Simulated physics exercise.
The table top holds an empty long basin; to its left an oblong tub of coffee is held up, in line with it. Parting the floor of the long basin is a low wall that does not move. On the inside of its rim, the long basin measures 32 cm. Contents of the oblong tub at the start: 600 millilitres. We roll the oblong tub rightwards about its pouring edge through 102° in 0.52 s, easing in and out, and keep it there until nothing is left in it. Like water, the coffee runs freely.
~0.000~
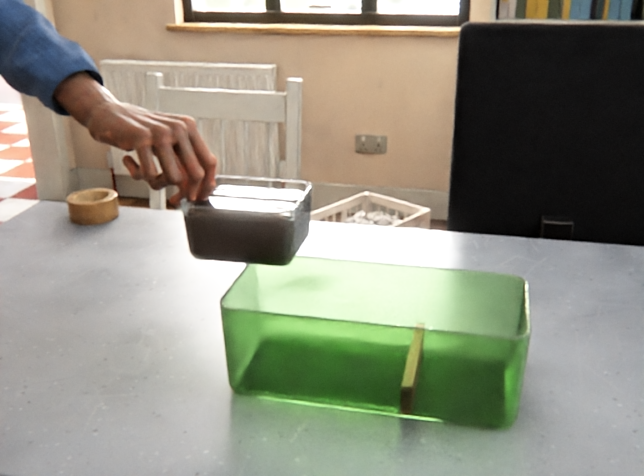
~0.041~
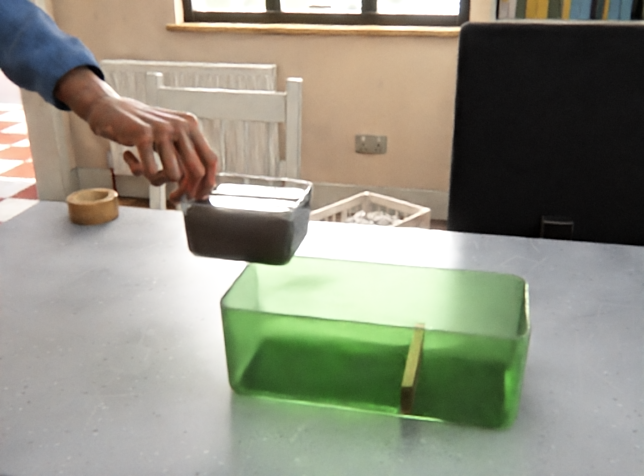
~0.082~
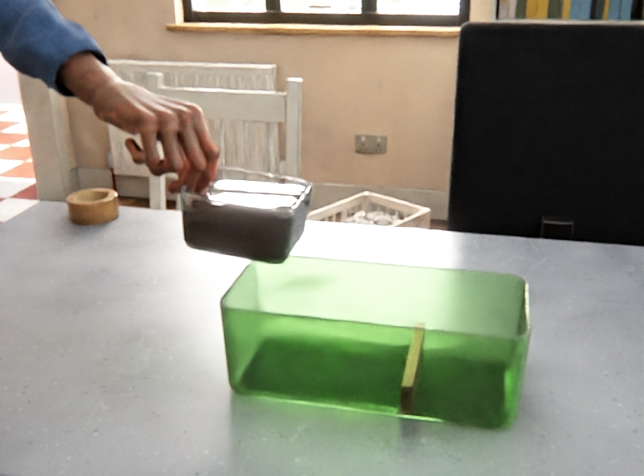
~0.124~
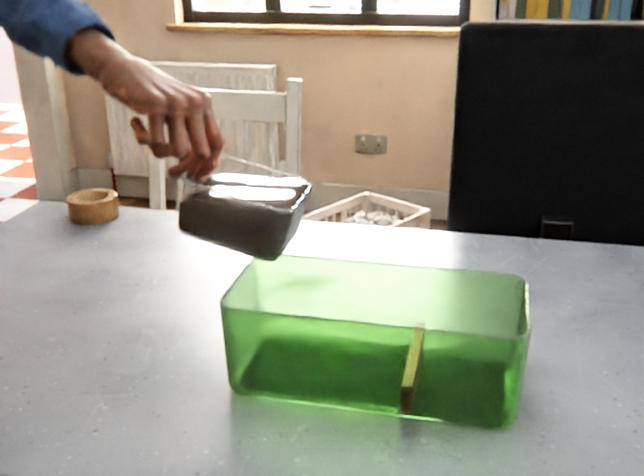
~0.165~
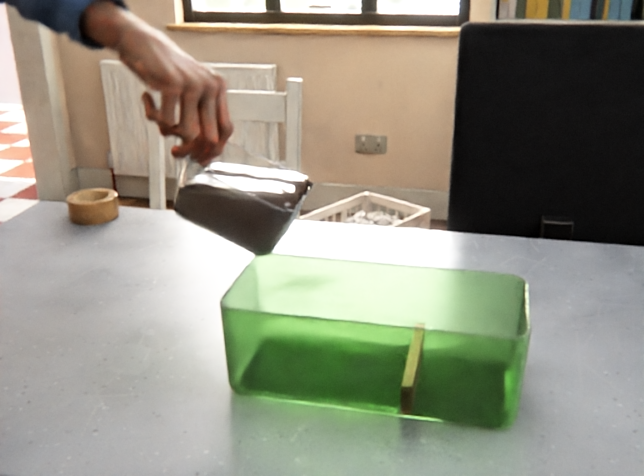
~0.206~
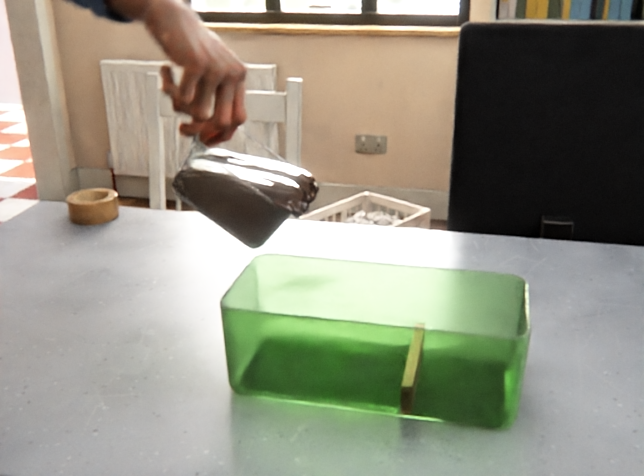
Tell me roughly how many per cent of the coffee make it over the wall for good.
Roughly 26 per cent make it over.
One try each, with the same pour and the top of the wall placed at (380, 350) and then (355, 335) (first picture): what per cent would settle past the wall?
The first try gives 65 percent and the second 80 percent.
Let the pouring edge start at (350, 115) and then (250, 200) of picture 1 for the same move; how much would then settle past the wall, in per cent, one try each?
Result: 65 per cent, then 15 per cent.
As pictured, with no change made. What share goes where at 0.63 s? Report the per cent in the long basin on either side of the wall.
Near 56 on the left, 32 on the right.
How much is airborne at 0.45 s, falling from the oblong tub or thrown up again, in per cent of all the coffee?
Roughly 54 percent.
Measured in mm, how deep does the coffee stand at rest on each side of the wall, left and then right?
Depths: Left near 16 mm, right near 10 mm.
Then, 0.45 s in, the tilt is 98° and 29 per cent is still to pour, 16 is left of the wall and 0 right of it.
Then, 0.63 s in, the tilt is 102° and 2 per cent is still to pour, 57 is left of the wall and 32 right of it.
Then, 0.82 s in, the tilt is 102° and 0 per cent is still to pour, 65 is left of the wall and 24 right of it.
Then, 1.02 s in, the tilt is 102° and 0 per cent is still to pour, 71 is left of the wall and 26 right of it.
Finally, 71 per cent lies left of the wall, 26 right of it and 3 outside.
